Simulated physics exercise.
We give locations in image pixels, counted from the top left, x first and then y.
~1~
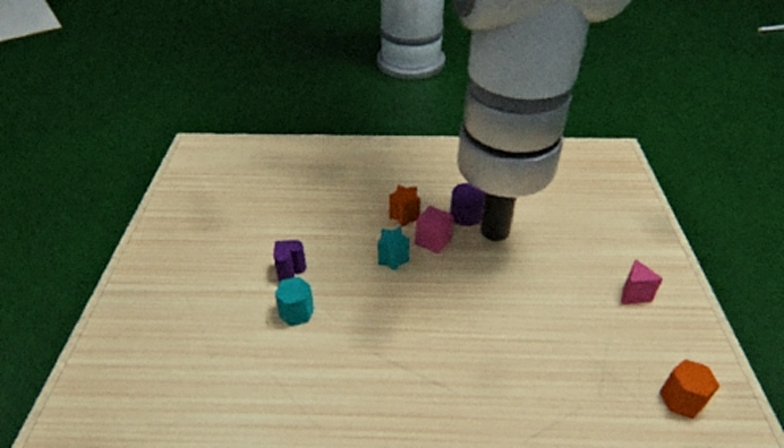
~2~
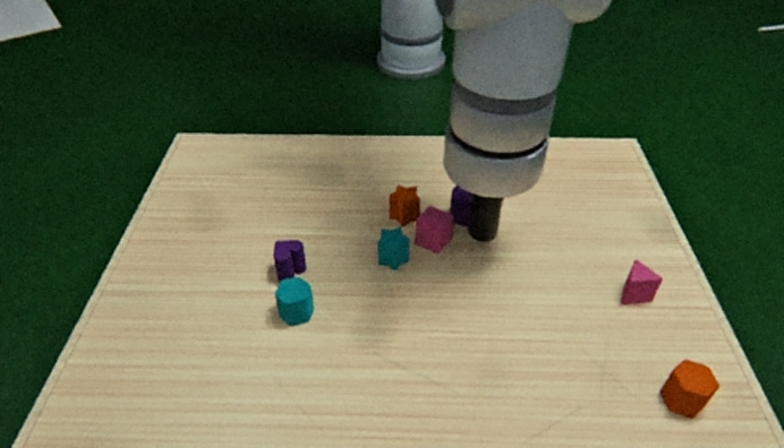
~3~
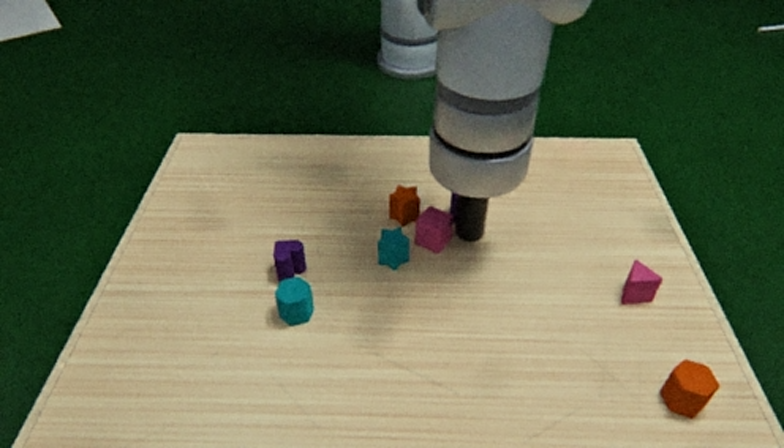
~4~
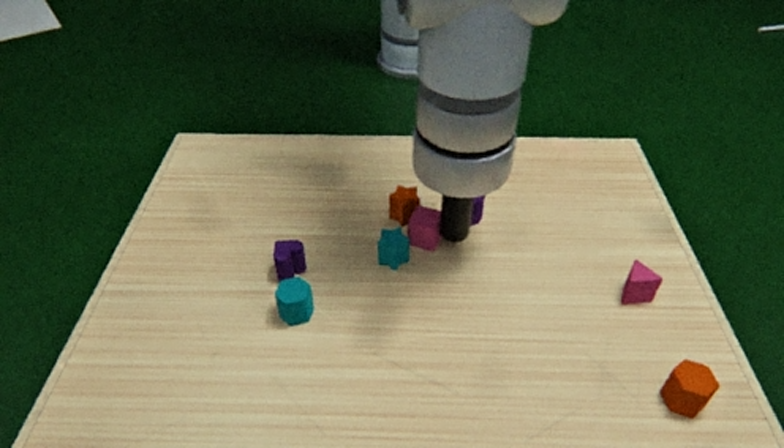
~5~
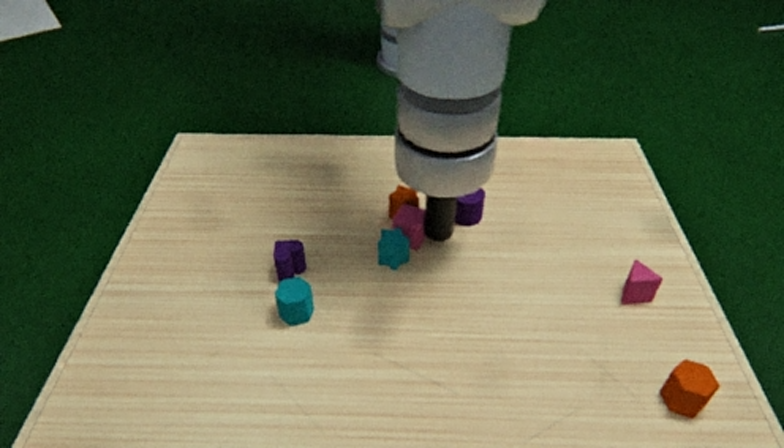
A robot arm moves left across a wooden board and nudges a pink block left.
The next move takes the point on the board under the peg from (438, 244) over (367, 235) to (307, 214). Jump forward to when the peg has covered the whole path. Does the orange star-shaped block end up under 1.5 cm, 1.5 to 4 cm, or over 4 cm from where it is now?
Covers under 1.5 cm.
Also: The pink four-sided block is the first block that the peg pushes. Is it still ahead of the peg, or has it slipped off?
At that point it is up front.
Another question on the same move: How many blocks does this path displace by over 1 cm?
By the end, one block will have moved.
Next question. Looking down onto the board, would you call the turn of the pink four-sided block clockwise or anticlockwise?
Seen from overhead, it turns anticlockwise.
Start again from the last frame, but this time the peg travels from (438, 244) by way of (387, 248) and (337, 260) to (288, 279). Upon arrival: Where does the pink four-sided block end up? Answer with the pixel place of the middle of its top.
The middle of the upper face of the pink four-sided block will lie at about (368, 208) in the picture.
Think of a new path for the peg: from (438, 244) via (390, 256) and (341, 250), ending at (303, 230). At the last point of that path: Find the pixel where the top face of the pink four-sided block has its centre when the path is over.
It should be at (383, 212) by then.
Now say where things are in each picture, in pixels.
Lower end of the peg (495, 232), tops of blocks, turquoise star-shaped block (393, 236), orange star-shaped block (405, 193), pink four-sided block (435, 217), in the first frame.
Peg (483, 232), blocks as before, in the second frame.
Peg (469, 232), blocks as before, in the third frame.
Peg (454, 232), pink four-sided block (426, 216), in the fourth frame.
Peg (439, 232), turquoise star-shaped block (393, 236), orange star-shaped block (405, 193), pink four-sided block (411, 215), in the fifth frame.
On the path given first. One third of the way, peg (389, 226); orange star-shaped block (401, 192), turned 30° clockwise; pink four-sided block (361, 209).
Two thirds of the way, peg (342, 217); orange star-shaped block (401, 192), turned 30° clockwise; pink four-sided block (314, 201).
At the end, peg (305, 202); turquoise star-shaped block not moved; orange star-shaped block (401, 192), turned 30° clockwise; pink four-sided block (275, 192), turned 40° anticlockwise.
